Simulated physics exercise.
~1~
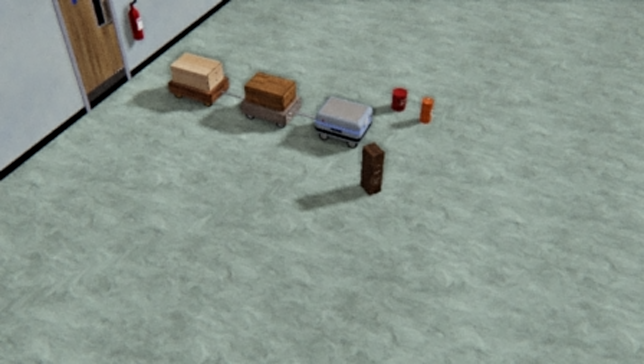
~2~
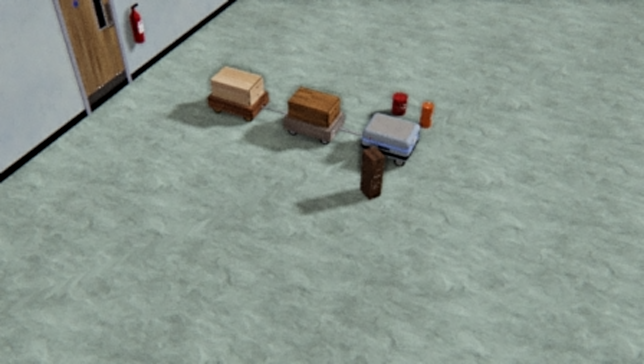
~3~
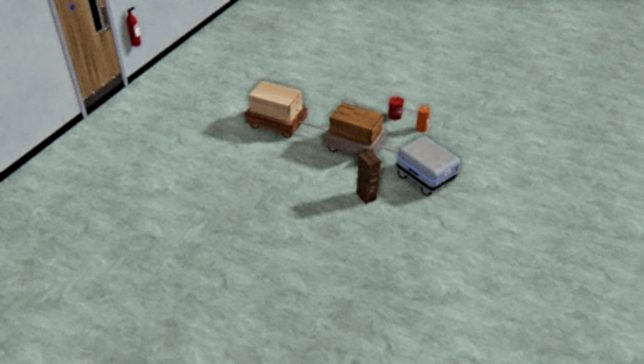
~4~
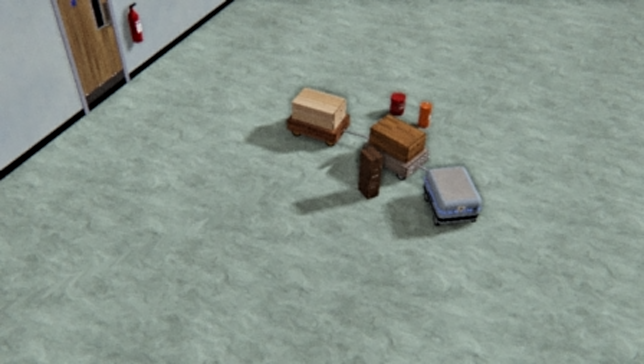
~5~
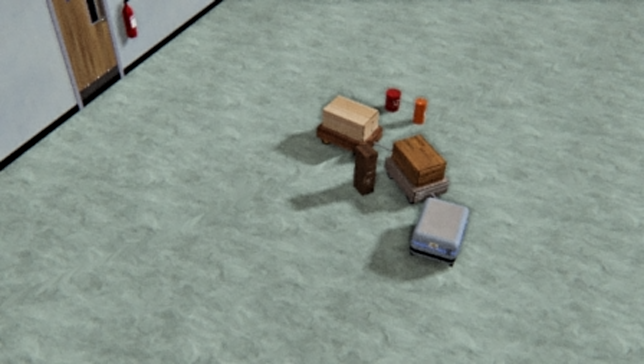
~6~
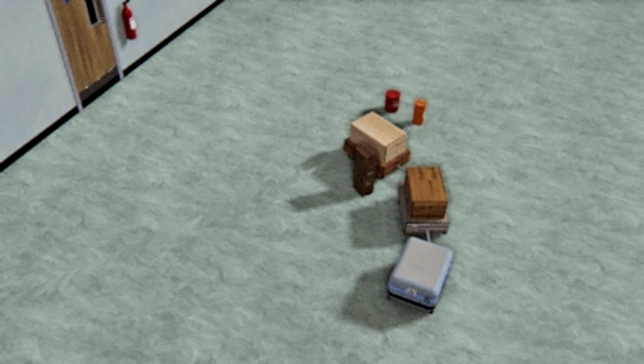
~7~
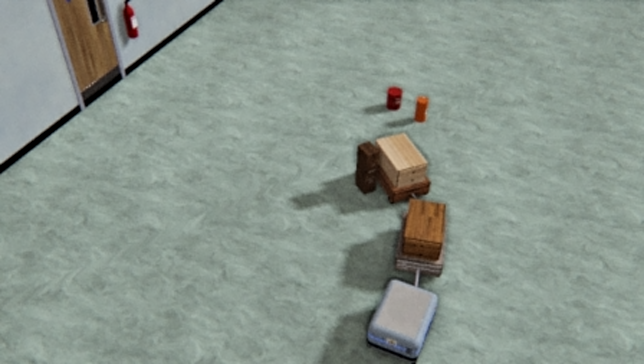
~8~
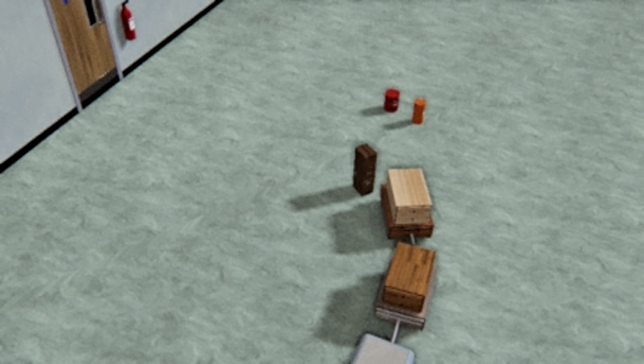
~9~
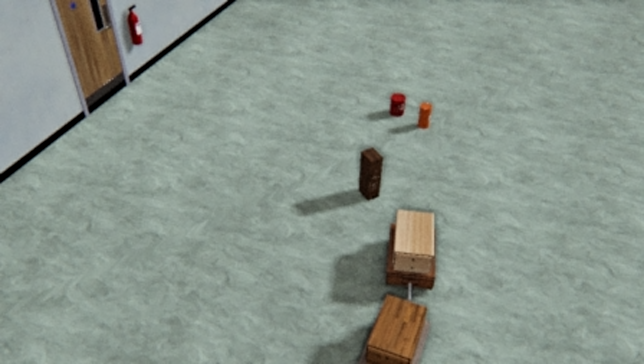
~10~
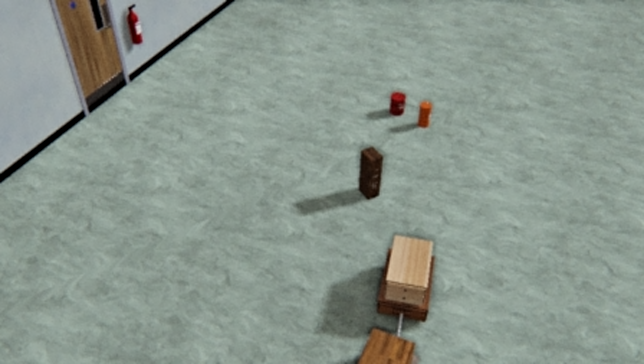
A tug pulling two loaded carts rounds a standing brown box and heads down out of view.
